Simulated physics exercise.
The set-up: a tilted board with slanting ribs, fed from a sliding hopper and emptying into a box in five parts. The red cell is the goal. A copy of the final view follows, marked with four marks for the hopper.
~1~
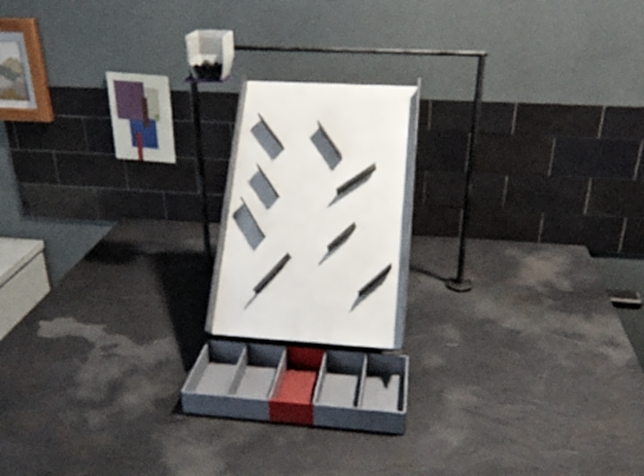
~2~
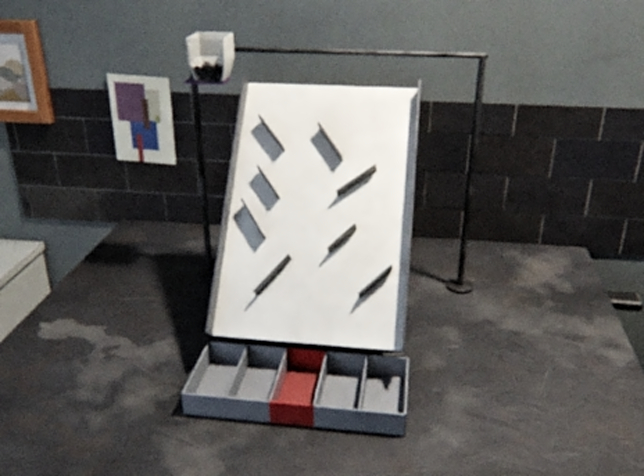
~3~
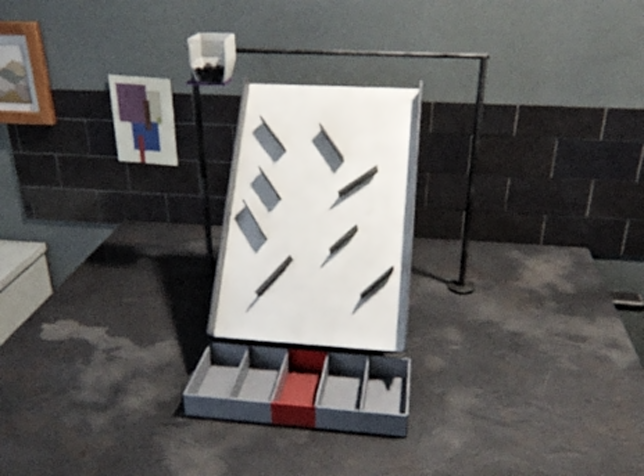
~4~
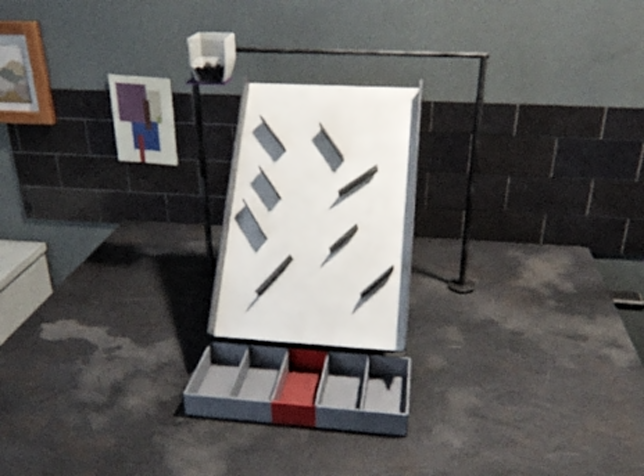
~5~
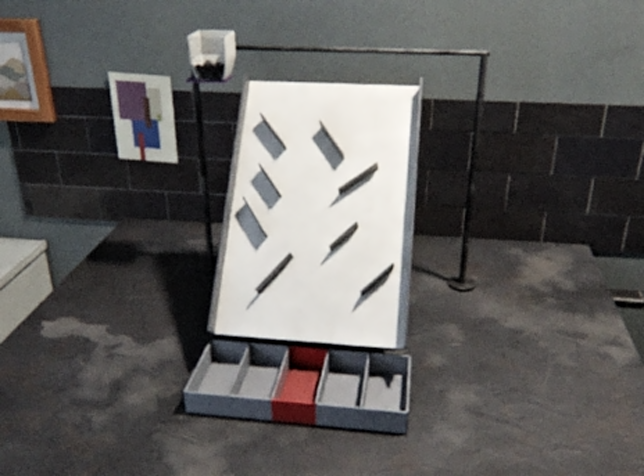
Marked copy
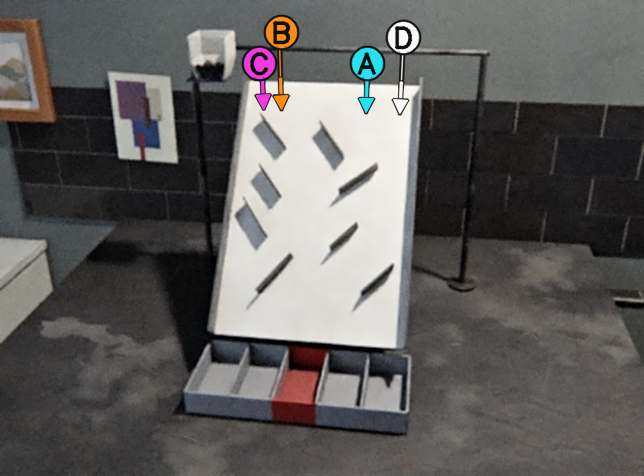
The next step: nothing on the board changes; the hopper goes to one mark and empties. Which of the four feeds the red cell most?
B is best.
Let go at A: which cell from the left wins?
The third.
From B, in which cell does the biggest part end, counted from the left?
It is the third one.
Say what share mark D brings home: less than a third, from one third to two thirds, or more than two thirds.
Mark D gives from one third to two thirds.
On the marked copy, mark A meets the board at (366, 107); mark B meets the board at (281, 104); mark C meets the board at (263, 104); mark D meets the board at (400, 108).
For mark A, roughly half in the red cell, roughly half in other cells.
For mark B, the larger part in the red cell, about a tenth in other cells, just a few held on the board, just a few outside the box.
For mark C, roughly half in the red cell, roughly half in other cells.
For mark D, roughly half in the red cell, roughly half in other cells.
